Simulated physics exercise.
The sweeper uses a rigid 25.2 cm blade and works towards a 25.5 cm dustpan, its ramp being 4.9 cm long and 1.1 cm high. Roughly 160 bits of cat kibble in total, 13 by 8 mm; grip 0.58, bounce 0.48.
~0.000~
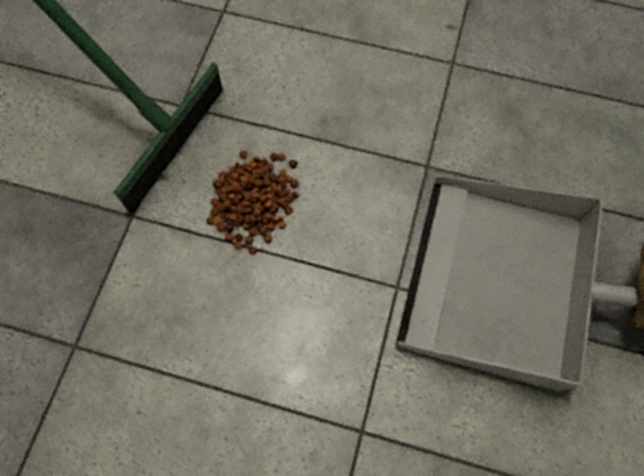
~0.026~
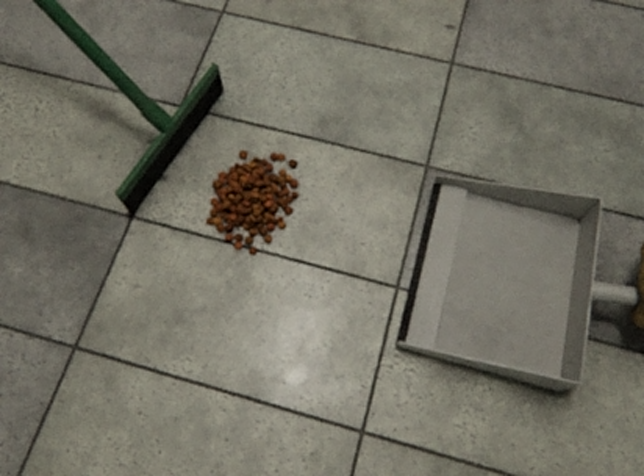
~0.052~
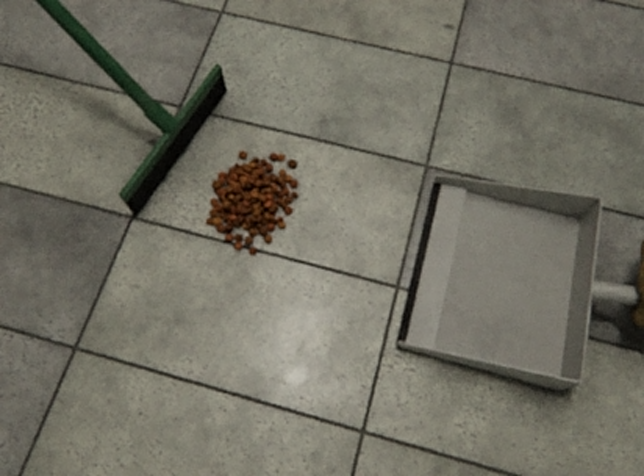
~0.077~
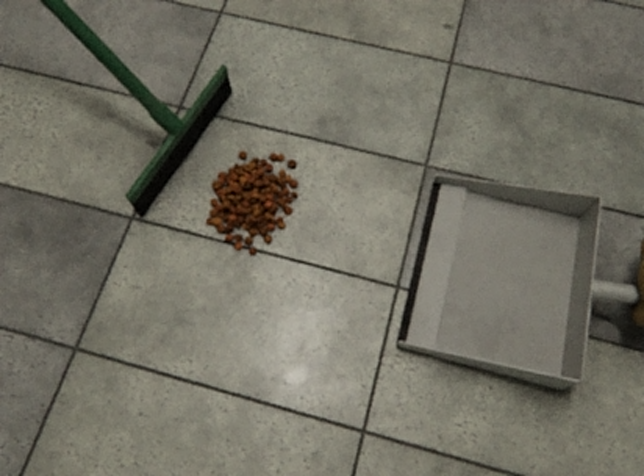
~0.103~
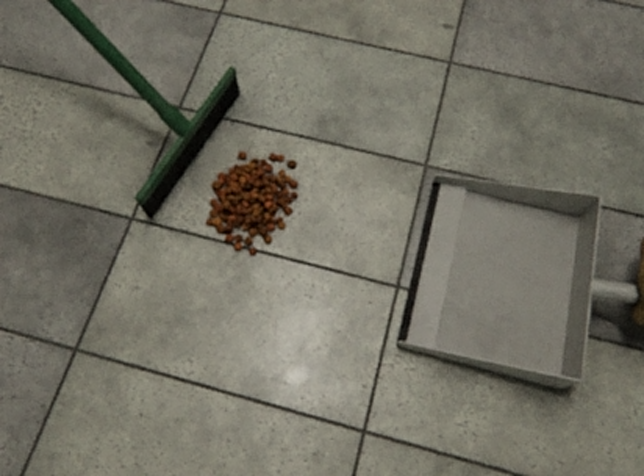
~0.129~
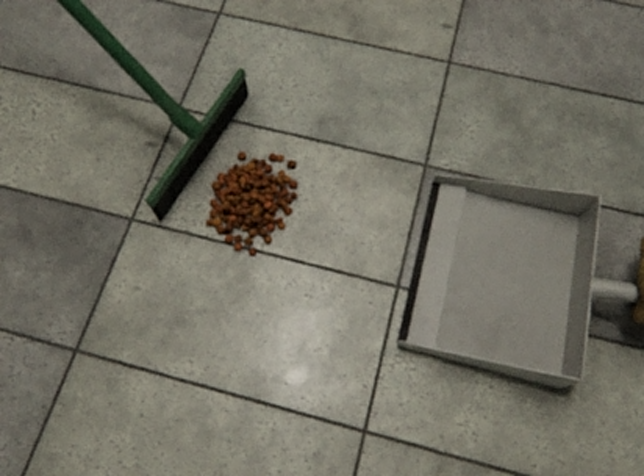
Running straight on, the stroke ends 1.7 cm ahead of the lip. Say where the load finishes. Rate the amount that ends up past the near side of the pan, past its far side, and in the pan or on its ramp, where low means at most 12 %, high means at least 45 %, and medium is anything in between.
Near side - low, far side - low, pan - low.
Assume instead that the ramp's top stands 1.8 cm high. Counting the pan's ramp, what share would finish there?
Estimate: About 5 in a hundred.
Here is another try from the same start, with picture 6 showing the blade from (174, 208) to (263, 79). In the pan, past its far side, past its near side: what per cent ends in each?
The pan gets 25, the far side 5 and the near side 0.
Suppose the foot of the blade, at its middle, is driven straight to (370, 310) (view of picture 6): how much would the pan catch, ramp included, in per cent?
Share caught: Approx. 25 %.
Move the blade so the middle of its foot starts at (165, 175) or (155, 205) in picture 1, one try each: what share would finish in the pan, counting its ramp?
About 10 and 20 per cent.
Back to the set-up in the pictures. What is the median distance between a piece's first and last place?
Median: Approx. 22 cm.
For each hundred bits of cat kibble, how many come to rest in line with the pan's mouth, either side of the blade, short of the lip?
Roughly 90 in a hundred.
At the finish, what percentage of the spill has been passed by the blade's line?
Some 30 per cent.
After 0.38 s, middle of the blade 20 cm from the lip; 0 % over the lip, far side 0 %, near side 0 %.
Then, at 0.56 s, middle of the blade 10 cm from the lip; 0 % over the lip, far side 5 %, near side 0 %.
After 0.85 s, middle of the blade 5 cm from the lip; 5 % over the lip, far side 5 %, near side 0 %.
In the end, at 1.2 s, near side 0 %, far side 5 %, pan 5 %, in front of the lip or behind the blade 90 %.
